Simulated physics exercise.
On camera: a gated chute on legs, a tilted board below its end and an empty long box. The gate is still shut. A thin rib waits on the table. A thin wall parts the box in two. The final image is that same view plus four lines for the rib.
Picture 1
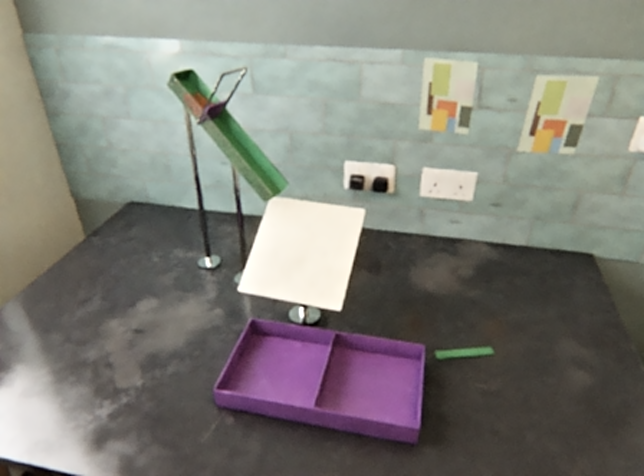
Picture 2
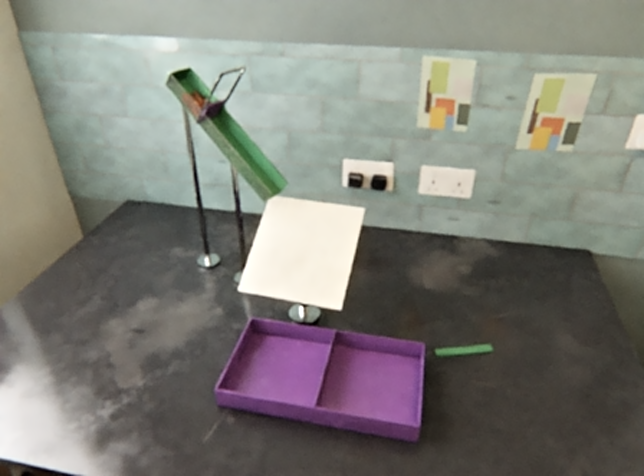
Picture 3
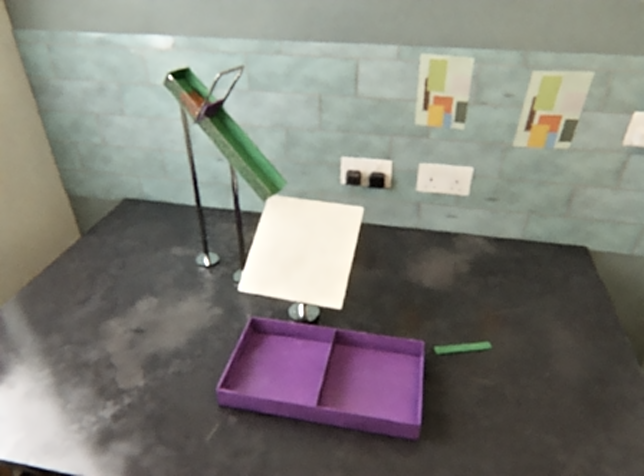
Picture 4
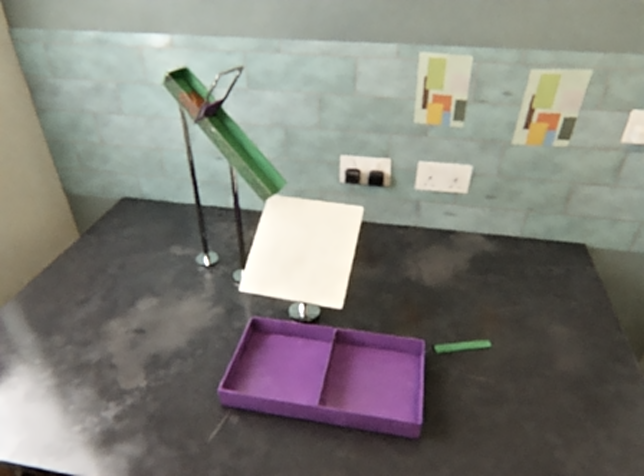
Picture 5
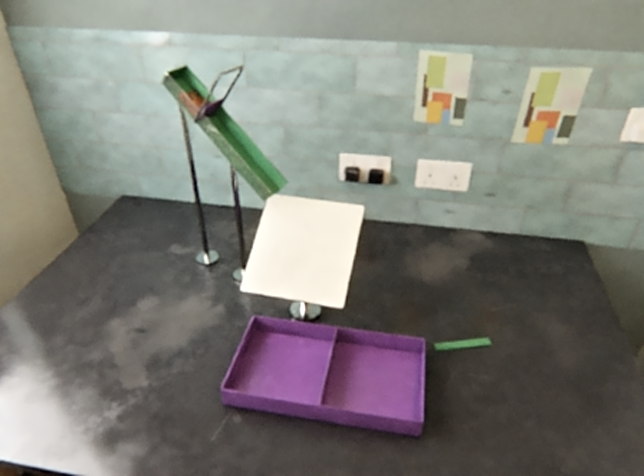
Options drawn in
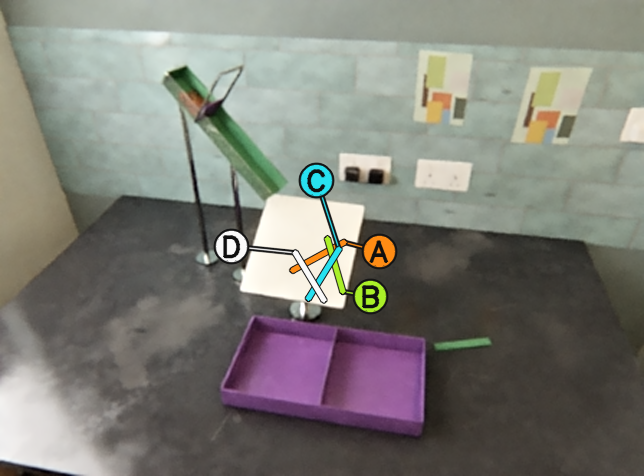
The footage shows a green chute on metal legs, holding a small load behind a gate, above a tilted white board and an empty, divided purple box on a dark table; nothing moves apart from slight shifts in the view.
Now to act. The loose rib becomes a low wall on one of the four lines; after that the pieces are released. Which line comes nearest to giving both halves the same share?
Take B.
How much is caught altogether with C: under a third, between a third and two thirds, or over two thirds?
Line C gives over two thirds.
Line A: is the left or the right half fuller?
More lands on the left.
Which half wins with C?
Left.
On the marked copy, line A from (344, 242) to (292, 270); line B from (327, 238) to (342, 291); line C from (339, 249) to (308, 298); line D from (295, 252) to (323, 300).
With A, of what is caught, almost all in the left half, about a tenth in the right.
With B, of what is caught, roughly a third in the left half, roughly two thirds in the right.
With C, of what is caught, almost all in the left half, just a few in the right.
With D, of what is caught, about a tenth in the left half, almost all in the right.
